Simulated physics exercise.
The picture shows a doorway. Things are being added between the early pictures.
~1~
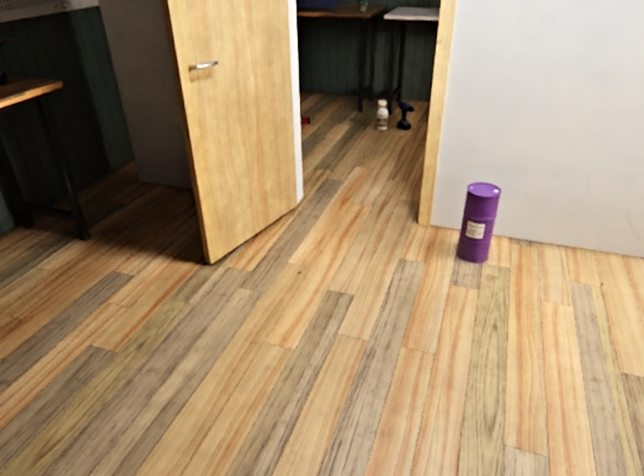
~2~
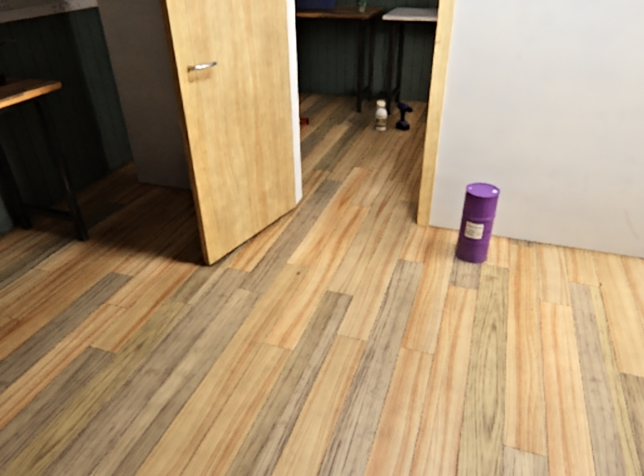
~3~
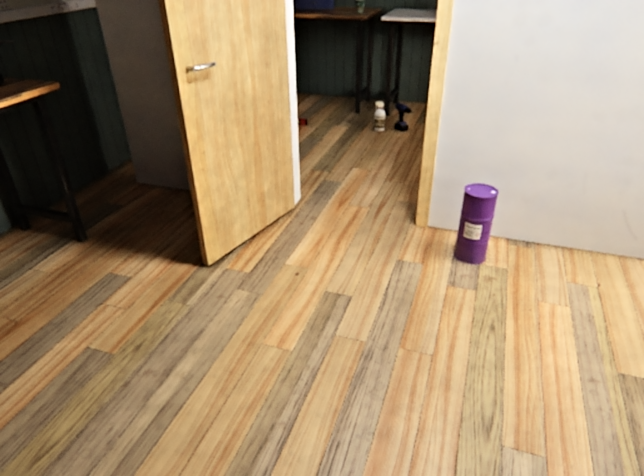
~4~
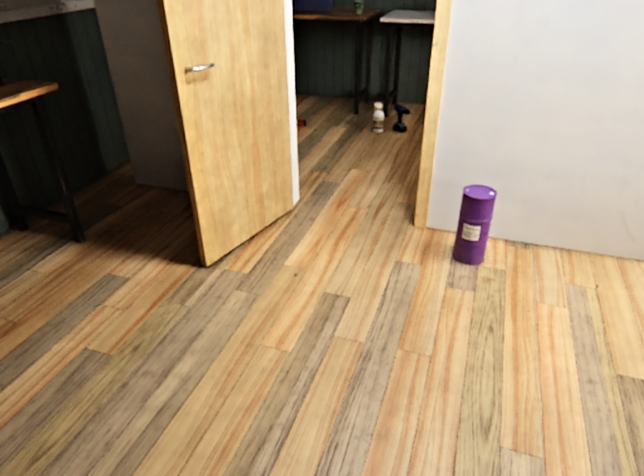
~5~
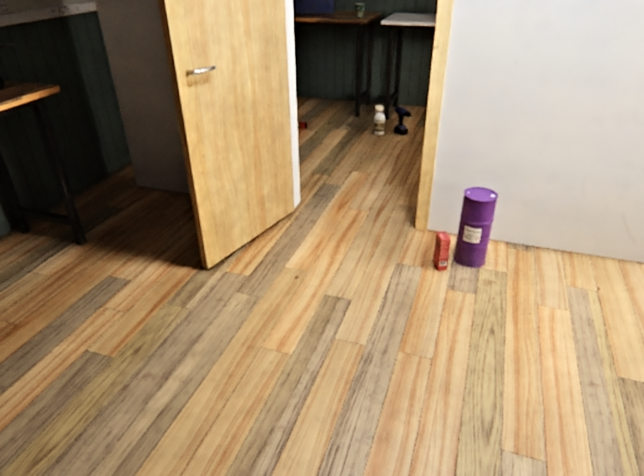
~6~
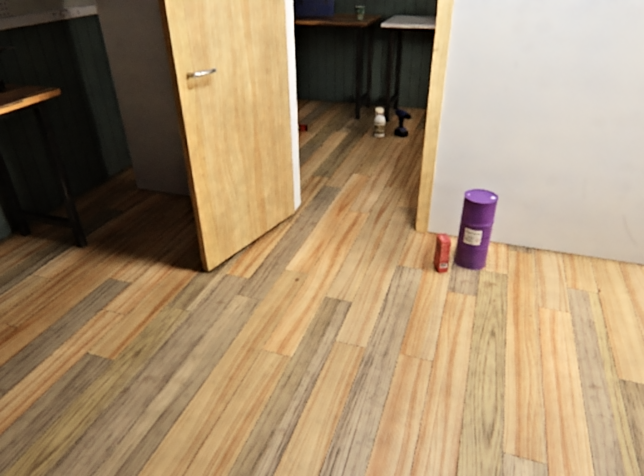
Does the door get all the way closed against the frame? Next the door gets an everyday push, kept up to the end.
Yes.
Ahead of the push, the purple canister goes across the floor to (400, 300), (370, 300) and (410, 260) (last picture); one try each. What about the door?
Case one: Swings all the way; case two: Swings all the way; case three: Swings all the way.
Then, 0.50 s later than the last frame, open by 84°.
Then, 0.90 s later than the last frame, open by 47°.
Then, 1.20 s later than the last frame, open by 17°.
When it is over, open by 0°; both as before. End places, in pixels of the last picture, red carton near (442, 253).
